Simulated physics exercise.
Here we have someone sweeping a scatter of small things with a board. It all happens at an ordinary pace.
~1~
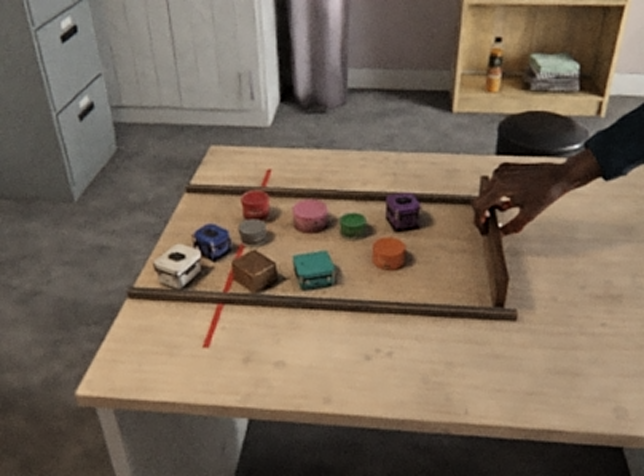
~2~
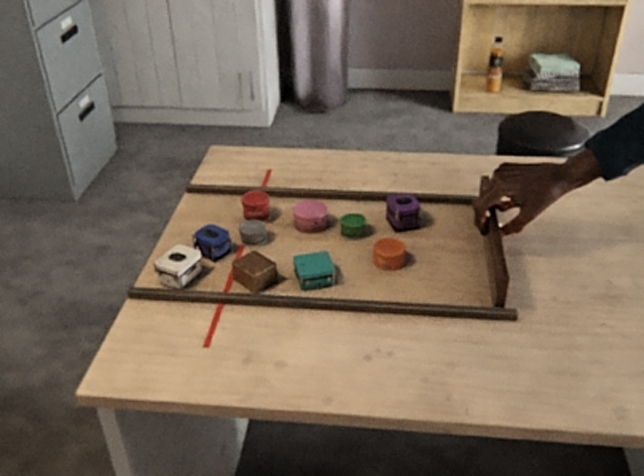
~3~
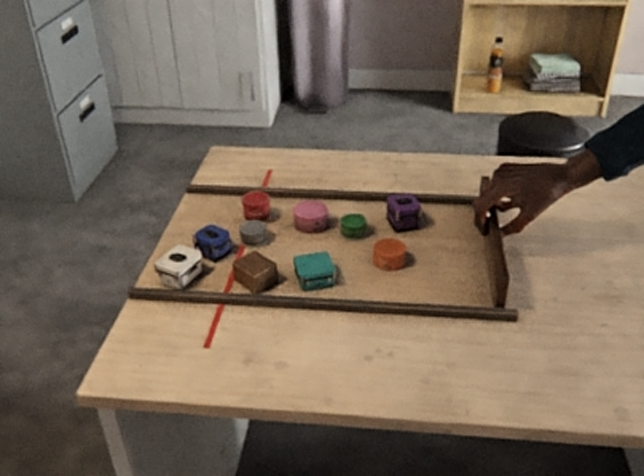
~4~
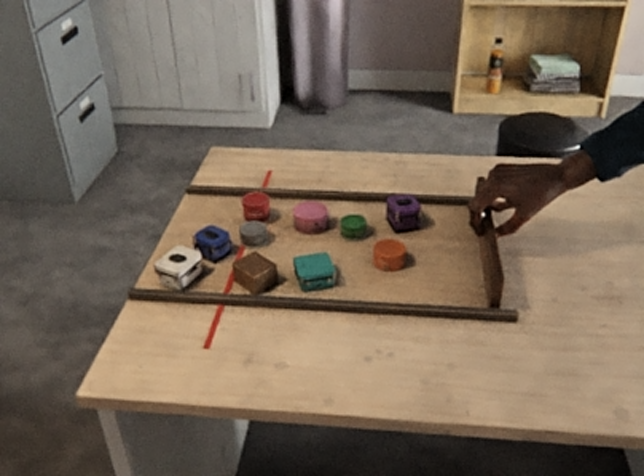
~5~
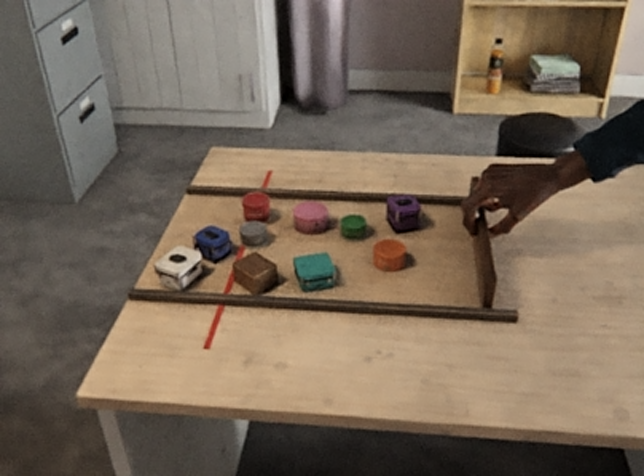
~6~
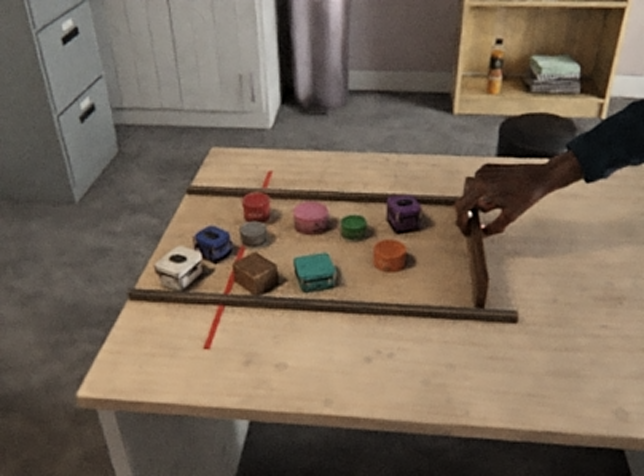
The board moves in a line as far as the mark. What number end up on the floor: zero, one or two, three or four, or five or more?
Here the number that fall off is zero.
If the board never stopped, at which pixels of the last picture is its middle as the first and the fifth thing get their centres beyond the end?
Near (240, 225) and (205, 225).
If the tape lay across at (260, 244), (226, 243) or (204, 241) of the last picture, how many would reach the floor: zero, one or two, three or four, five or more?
The falls would be not one; either one or two; one to two.
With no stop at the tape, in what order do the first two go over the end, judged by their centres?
In order: The white case, the red pot.
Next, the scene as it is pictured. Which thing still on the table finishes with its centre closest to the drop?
The white case ends nearest.
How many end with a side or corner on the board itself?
In contact: 4.
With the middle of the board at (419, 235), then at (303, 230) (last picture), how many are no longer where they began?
First 1, then 7.
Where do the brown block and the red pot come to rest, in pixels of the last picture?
First (176, 275), then (188, 202).
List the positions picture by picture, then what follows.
In the first picture, white case (179, 267); blue case (212, 243); red pot (256, 208); board (491, 237); tape (244, 242).
In the second picture, blue case (213, 243); orange tub (389, 254).
In the third picture, red pot (256, 208); board (492, 237).
In the fourth picture, white case (180, 268); pink tub (311, 218).
In the fifth picture, blue case (213, 244); green tin (354, 228).
In the sixth picture, white case (180, 269); blue case (213, 244); red pot (257, 209); board (474, 238); tape (244, 243).
Soon after, none off yet; white case at rest near (180, 269); blue case at rest near (213, 244); red pot at rest near (257, 209).
Then, none off yet; white case at rest near (180, 269); blue case at rest near (213, 244); red pot moved a little near (243, 208).
At rest, the number that fall off is zero.
